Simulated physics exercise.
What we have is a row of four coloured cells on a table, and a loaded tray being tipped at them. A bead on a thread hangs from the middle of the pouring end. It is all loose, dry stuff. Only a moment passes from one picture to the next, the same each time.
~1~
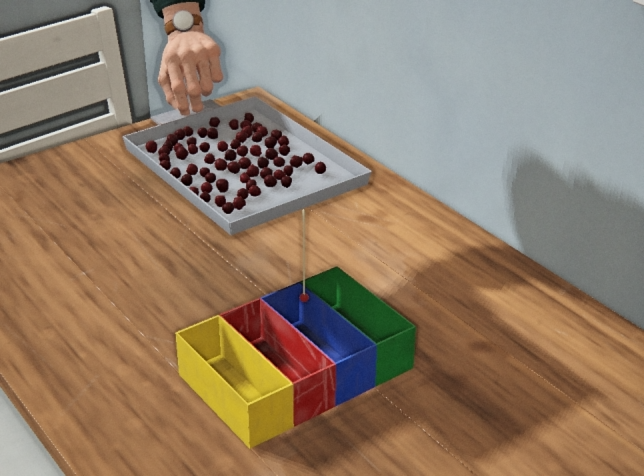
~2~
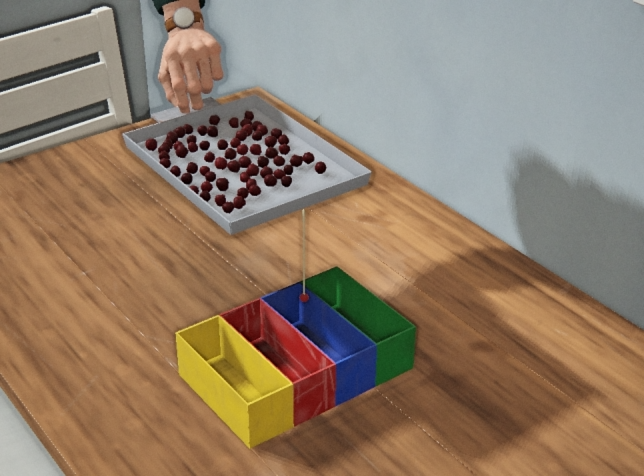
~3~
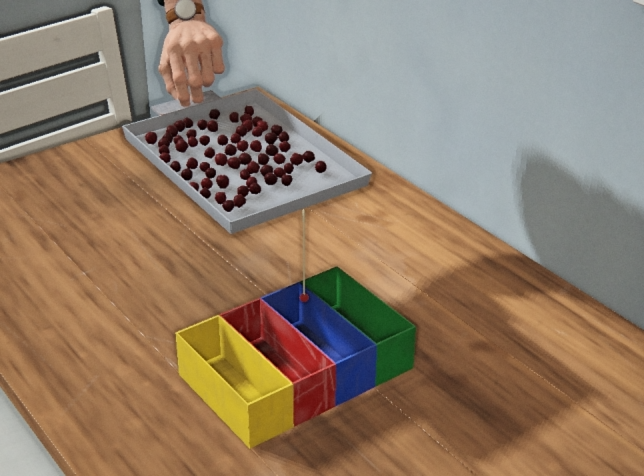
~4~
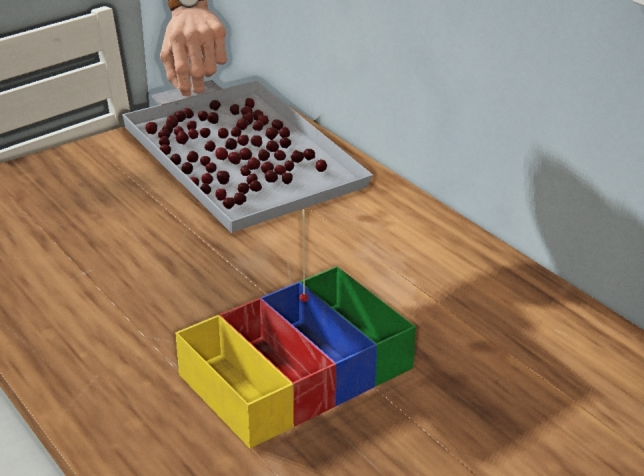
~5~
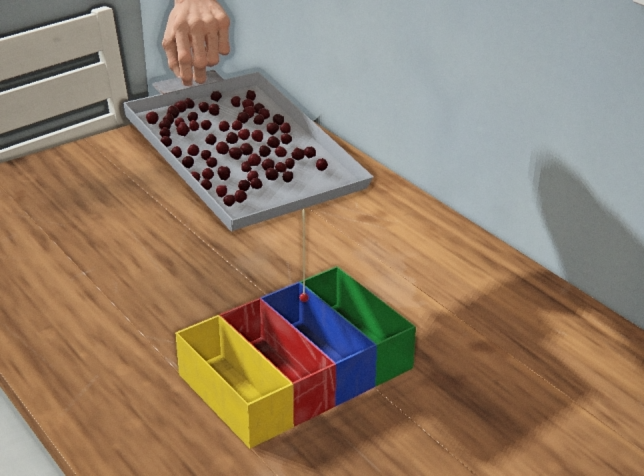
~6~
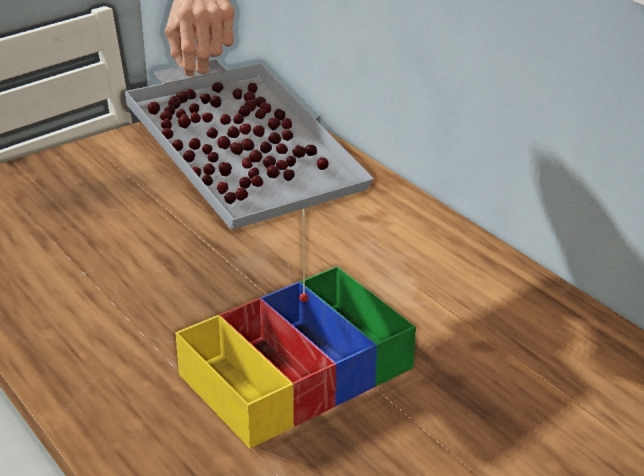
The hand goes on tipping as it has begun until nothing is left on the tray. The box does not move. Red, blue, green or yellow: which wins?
Most goes to the green cell.
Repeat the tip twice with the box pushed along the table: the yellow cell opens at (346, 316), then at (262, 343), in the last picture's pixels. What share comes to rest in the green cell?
About 0 and 40 per cent.
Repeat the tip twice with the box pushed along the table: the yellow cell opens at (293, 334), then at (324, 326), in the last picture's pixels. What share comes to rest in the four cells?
Near 100 % and 90 %.
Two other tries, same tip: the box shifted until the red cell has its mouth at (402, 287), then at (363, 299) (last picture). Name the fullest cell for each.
The first try: The yellow cell. The second: The red cell.
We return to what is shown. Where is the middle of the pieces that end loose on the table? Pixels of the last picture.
Roughly at (437, 340).
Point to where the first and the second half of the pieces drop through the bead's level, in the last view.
Early half (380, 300), late half (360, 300).
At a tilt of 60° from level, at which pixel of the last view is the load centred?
Around (318, 170).
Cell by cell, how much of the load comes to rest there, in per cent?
About: Yellow cell 0, red cell 10, blue cell 20, green cell 40 per cent.
Just after the last frame, tray tipped steeply; almost all on the tray; about a tenth falling or outside the box.
A moment on, tray tipped right over; almost all on the tray; just a few in the green cell; about a tenth falling or outside the box.
Further on, tray tipped past a quarter turn; roughly a third in the green cell; roughly a quarter in the blue cell; about a tenth in the red cell; roughly a third falling or outside the box.
When it is over, tray tipped past a quarter turn; roughly a third in the green cell; roughly a quarter in the blue cell; about a tenth in the red cell; not one in the yellow cell; roughly a third outside the box.
